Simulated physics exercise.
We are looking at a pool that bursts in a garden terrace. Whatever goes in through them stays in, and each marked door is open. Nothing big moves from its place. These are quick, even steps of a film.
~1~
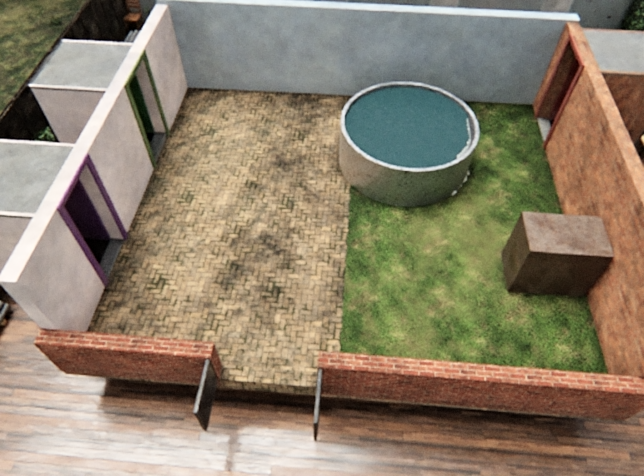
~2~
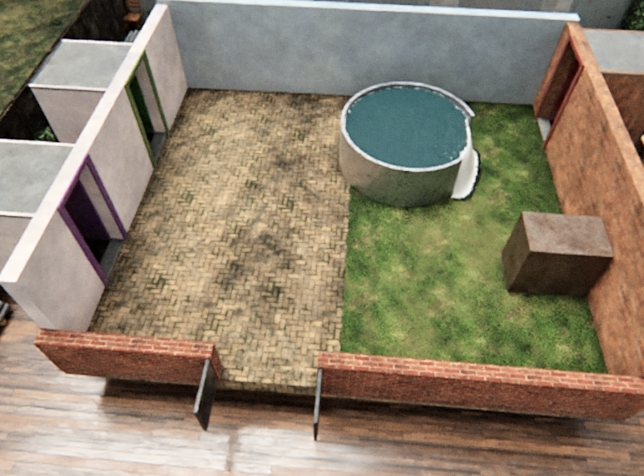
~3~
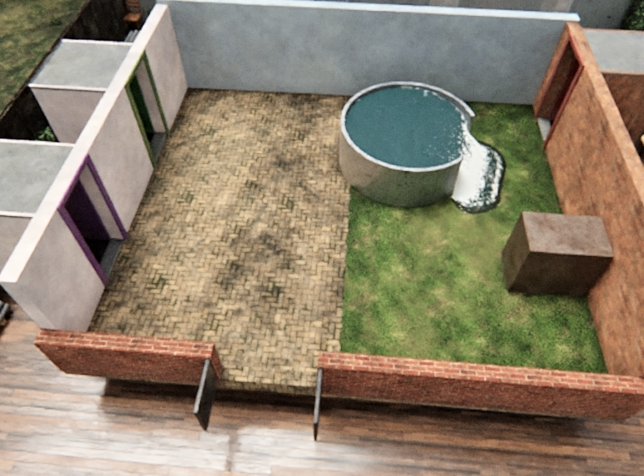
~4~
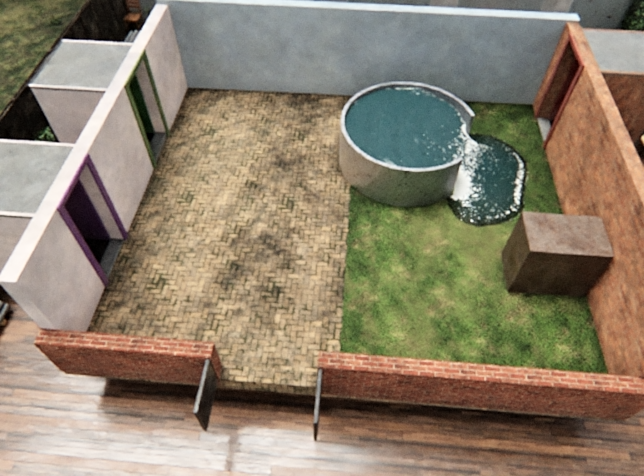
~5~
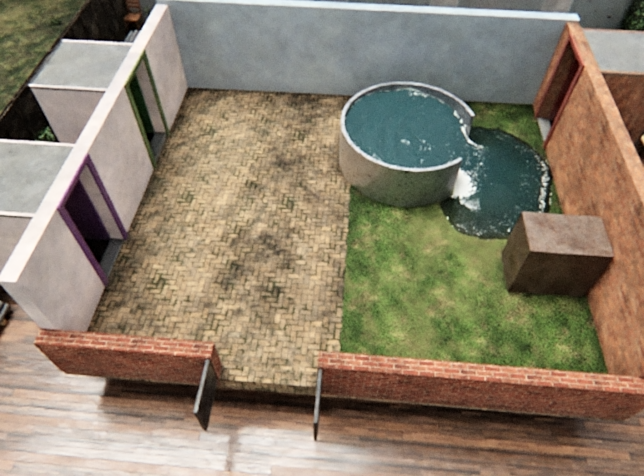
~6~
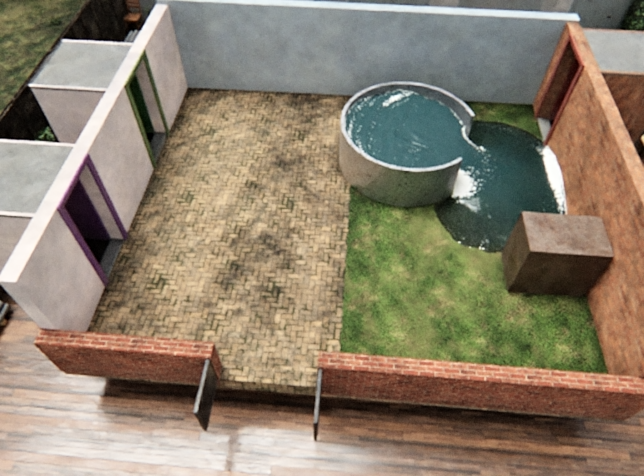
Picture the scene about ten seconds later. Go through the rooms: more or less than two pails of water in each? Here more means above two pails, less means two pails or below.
Green door: Less; purple door: More; red door: More.
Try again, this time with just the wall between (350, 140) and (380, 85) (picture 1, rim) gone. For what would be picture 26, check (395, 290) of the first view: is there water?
There: Dry.
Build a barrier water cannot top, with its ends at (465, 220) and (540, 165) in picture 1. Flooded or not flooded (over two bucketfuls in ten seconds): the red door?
One by one, what I find is that red door surpasses the mark.
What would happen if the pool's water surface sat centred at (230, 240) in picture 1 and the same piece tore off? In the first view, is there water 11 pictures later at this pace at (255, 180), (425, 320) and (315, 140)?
I'd say still dry for the first, swamped for the second and still dry for the third.
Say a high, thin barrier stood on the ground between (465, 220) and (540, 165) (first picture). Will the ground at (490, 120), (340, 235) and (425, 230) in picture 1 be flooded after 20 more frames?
Outcome per location, in sequence: Soaking, soaking, soaking.
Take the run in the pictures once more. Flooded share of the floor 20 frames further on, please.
I reckon 40 per cent or so.
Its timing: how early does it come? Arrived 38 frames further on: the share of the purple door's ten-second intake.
By then roughly 0 percent of the ten-second total is in.
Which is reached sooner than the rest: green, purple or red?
My pick is the red door.
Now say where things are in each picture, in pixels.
In the first picture, the round pool at (409, 126) is whole and still.
In the second picture, the front is at a hidden place, out from the gap at (467, 162).
In the third picture, the front is at (485, 145), out from the gap at (466, 164).
In the fourth picture, the front is at (498, 141), out from the gap at (466, 166).
In the fifth picture, water pours out at (466, 166) and has run to (546, 166).
In the sixth picture, water pours out at (466, 165) and has run to a hidden place.
A moment on, water covers 15 % of the floor; the green door not reached, the purple door not reached, the red door under two buckets in.
Next, water covers 20 % of the floor; the green door not reached, the purple door not reached, the red door over two buckets in.
Then, water covers 40 % of the floor; the green door not reached, the purple door not reached, the red door far over two buckets in.
Later, water covers 95 % of the floor; the green door not reached, the purple door wet at the sill, nothing in, the red door far over two buckets in.
In the end, water covers 100 % of the floor; the green door wet at the sill, nothing in, the purple door over two buckets in, the red door far over two buckets in.
